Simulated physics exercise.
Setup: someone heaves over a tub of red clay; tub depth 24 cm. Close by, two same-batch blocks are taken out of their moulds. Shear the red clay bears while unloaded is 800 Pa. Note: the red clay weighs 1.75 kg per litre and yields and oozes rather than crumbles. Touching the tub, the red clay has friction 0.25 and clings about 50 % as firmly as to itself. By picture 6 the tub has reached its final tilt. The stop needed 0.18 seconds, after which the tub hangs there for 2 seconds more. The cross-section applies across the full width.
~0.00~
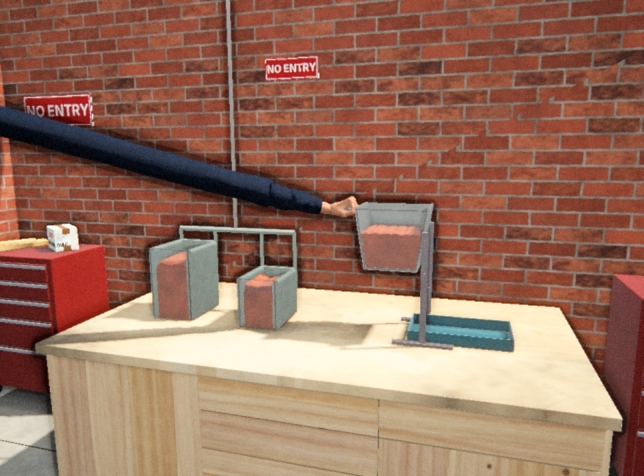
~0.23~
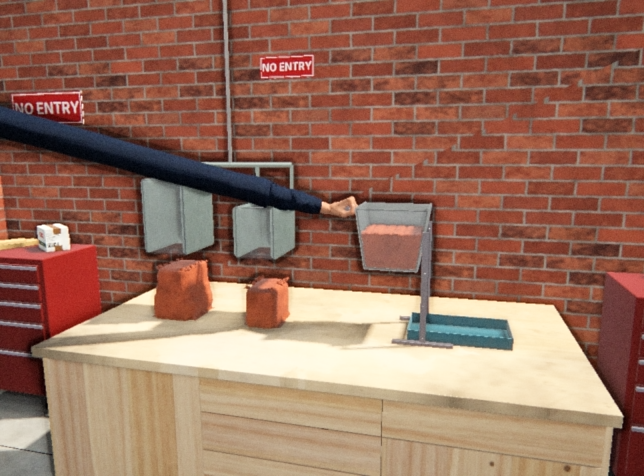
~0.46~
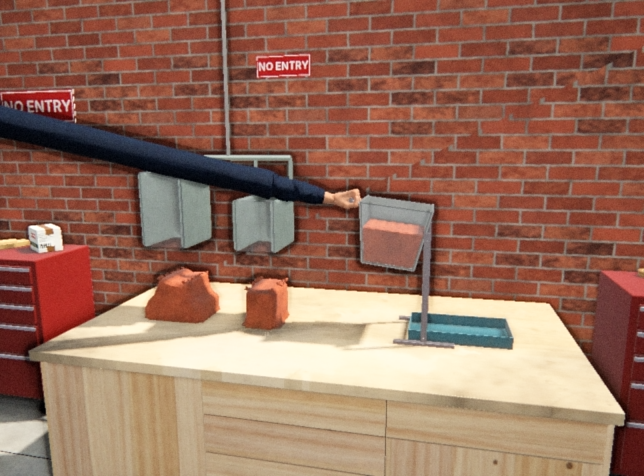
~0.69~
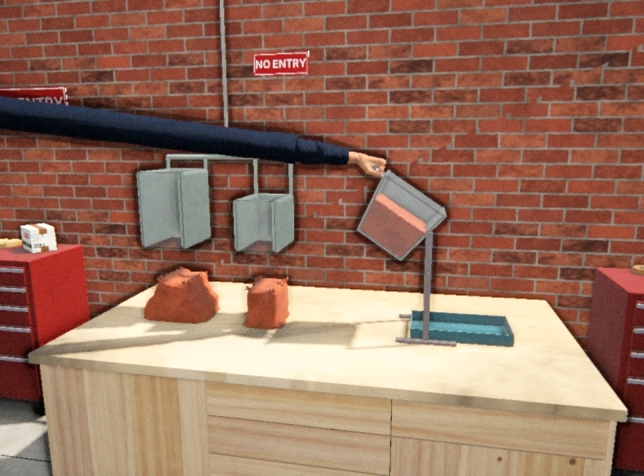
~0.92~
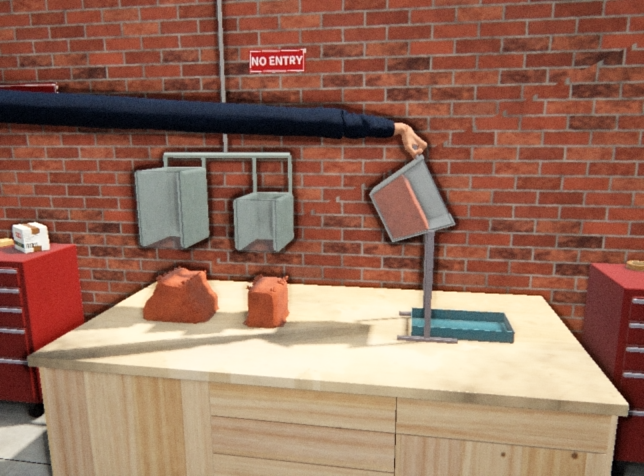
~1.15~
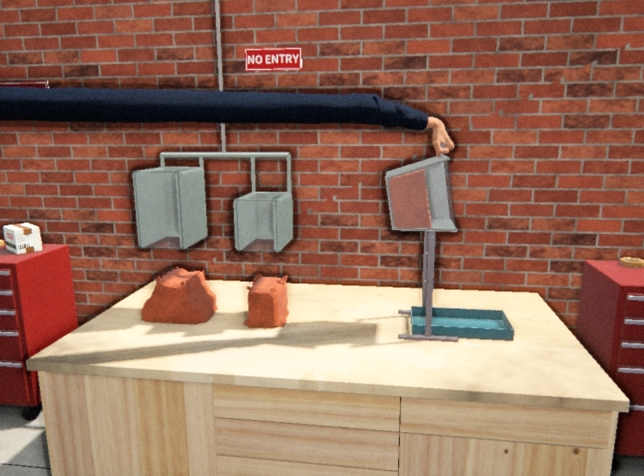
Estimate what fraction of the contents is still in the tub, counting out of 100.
Roughly 100 out of 100.
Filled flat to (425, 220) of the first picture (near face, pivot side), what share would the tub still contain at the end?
Result: Approx. 100 % remaining in tub.
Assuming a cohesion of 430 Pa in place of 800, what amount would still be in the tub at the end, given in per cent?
That comes out at roughly 80 %.
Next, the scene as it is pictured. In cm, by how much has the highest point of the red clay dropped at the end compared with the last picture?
3 cm.
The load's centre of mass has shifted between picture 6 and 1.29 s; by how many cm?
Looks like around 1 cm to me.
After 1.29 s, the tub is at 81 degrees and holds 100 %.
After 1.46 s, the tub is at 81 degrees and holds 100 %.
After 1.63 s, the tub is at 81 degrees and holds 100 %.
After 1.80 s, the tub is at 81 degrees and holds 100 %.
After 3.15 s, the tub is at 81 degrees and holds 100 %.
